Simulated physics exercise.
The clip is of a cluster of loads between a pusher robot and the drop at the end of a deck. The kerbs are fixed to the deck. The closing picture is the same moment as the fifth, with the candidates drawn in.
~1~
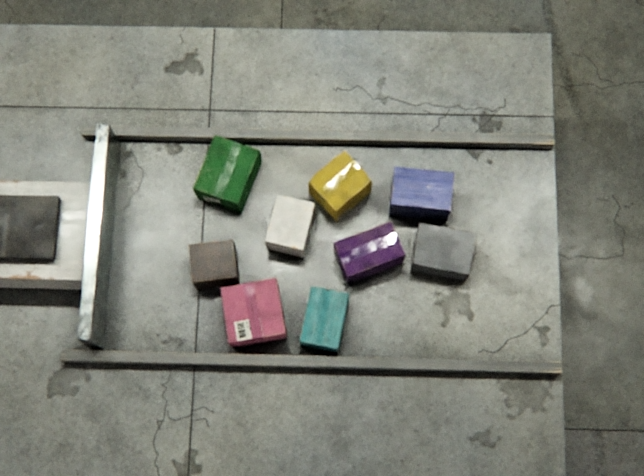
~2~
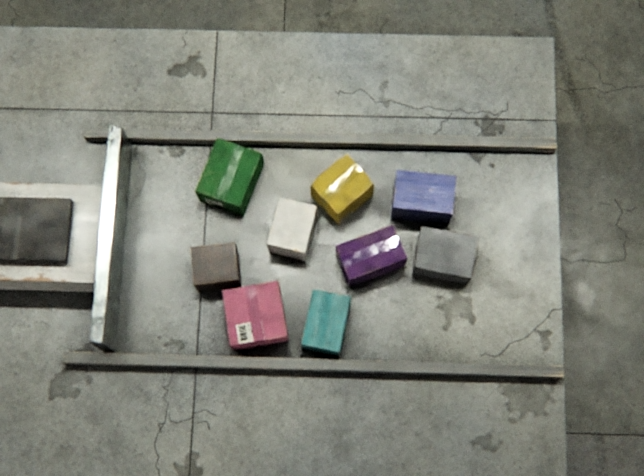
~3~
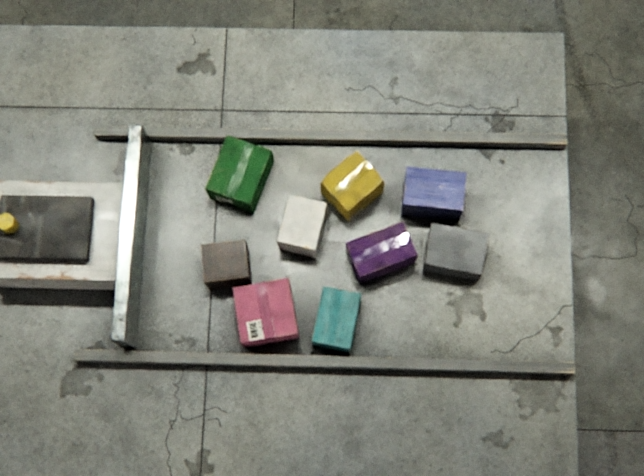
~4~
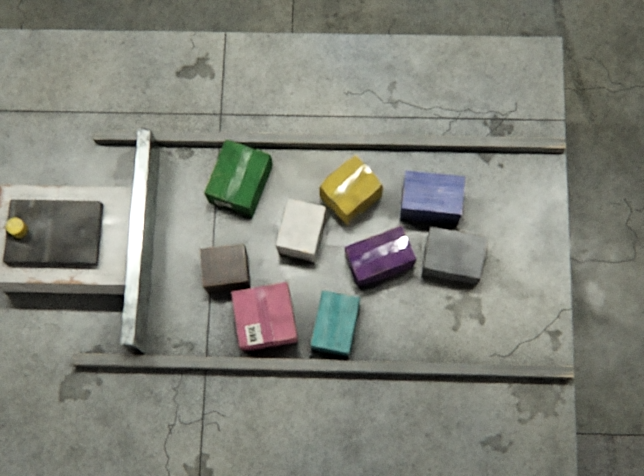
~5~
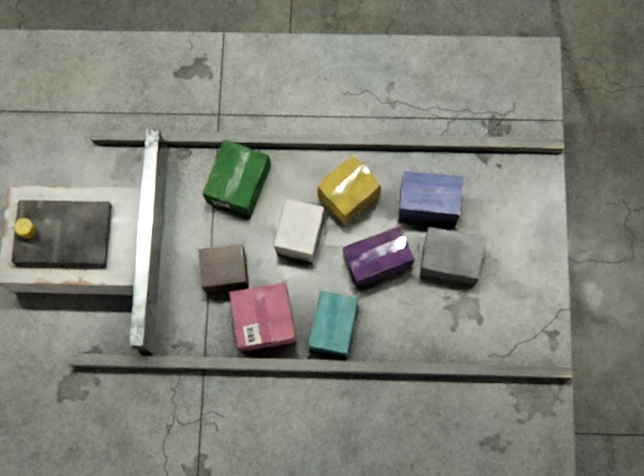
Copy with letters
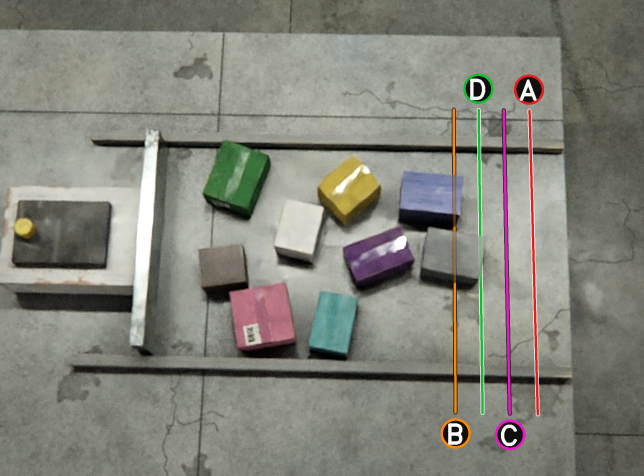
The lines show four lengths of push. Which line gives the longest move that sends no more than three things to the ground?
It should halt at D.
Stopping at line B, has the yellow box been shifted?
Yes.
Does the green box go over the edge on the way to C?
By then, no.
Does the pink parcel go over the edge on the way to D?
No.
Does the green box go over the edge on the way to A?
No.
On the copy, A at (534, 256); B at (455, 255); C at (507, 256); D at (481, 255).
On D. First, robot (189, 235); turquoise crate (348, 324); green box (302, 176).
Then, robot (309, 238); grey crate (527, 255); blue crate (514, 197).
Finally, robot (404, 240); blue crate over the edge; grey crate over the edge; two fallen.
By contrast, A drops six; B is within the limit but short; C drops five.
